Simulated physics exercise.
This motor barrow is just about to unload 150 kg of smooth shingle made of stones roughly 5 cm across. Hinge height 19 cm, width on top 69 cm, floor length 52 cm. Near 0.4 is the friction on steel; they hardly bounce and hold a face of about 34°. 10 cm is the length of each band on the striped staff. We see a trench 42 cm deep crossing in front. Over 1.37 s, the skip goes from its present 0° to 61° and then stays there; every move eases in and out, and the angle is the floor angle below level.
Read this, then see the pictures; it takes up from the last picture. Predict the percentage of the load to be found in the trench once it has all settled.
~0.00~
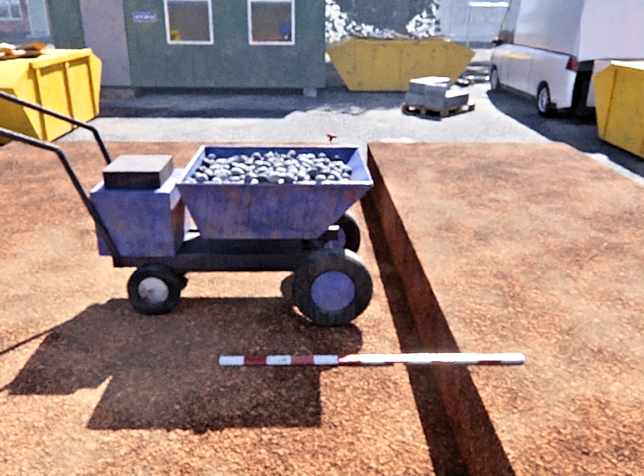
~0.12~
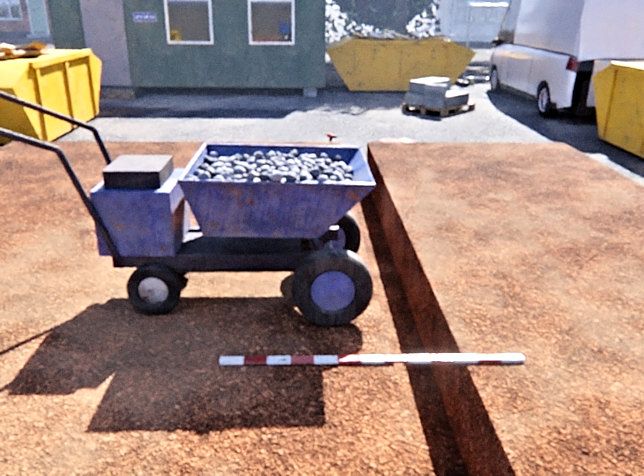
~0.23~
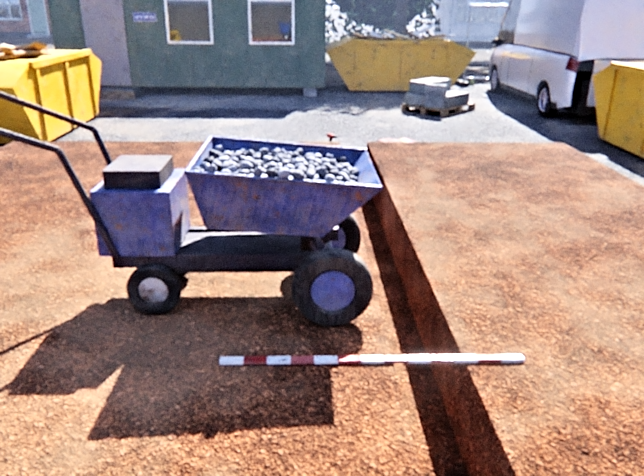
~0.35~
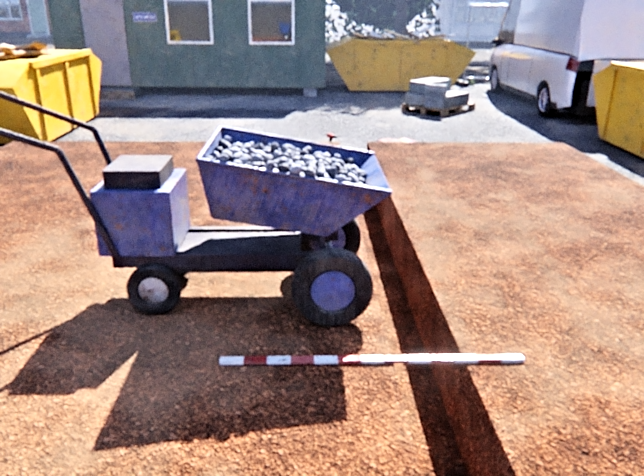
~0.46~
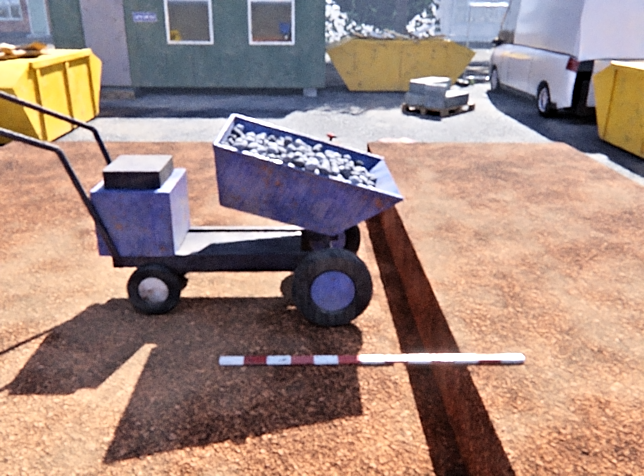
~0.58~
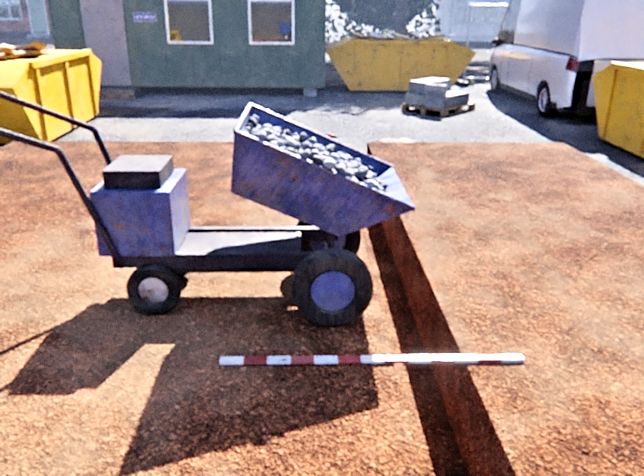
Roughly 21 percent of the load ends up there.
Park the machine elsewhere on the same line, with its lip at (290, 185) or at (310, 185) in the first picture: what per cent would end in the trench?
Around 95 and then 80 percent.
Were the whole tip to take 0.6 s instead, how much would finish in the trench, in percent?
I'd put it at roughly 15 per cent.
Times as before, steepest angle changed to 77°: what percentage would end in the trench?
In that case some 10 per cent.
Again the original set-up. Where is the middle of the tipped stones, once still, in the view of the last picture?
Their middle lands near (478, 290).
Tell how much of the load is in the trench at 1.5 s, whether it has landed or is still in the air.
Close to 0 per cent at that time.
After 1.0 s the floor is at 52°; 100 % in the skip; the foremost stones are at (439, 229).
After 1.5 s the floor is at 61°; 60 % in the skip, 40 % past the trench; the foremost stones are at (530, 289).
After 1.8 s the floor is at 61°; 29 % in the skip, 1 % in the trench, 70 % past the trench; the foremost stones are at (620, 295).
After 3.8 s the floor is at 61°; 0 % in the skip, 21 % in the trench, 79 % past the trench; the foremost stones are past the picture's edge.
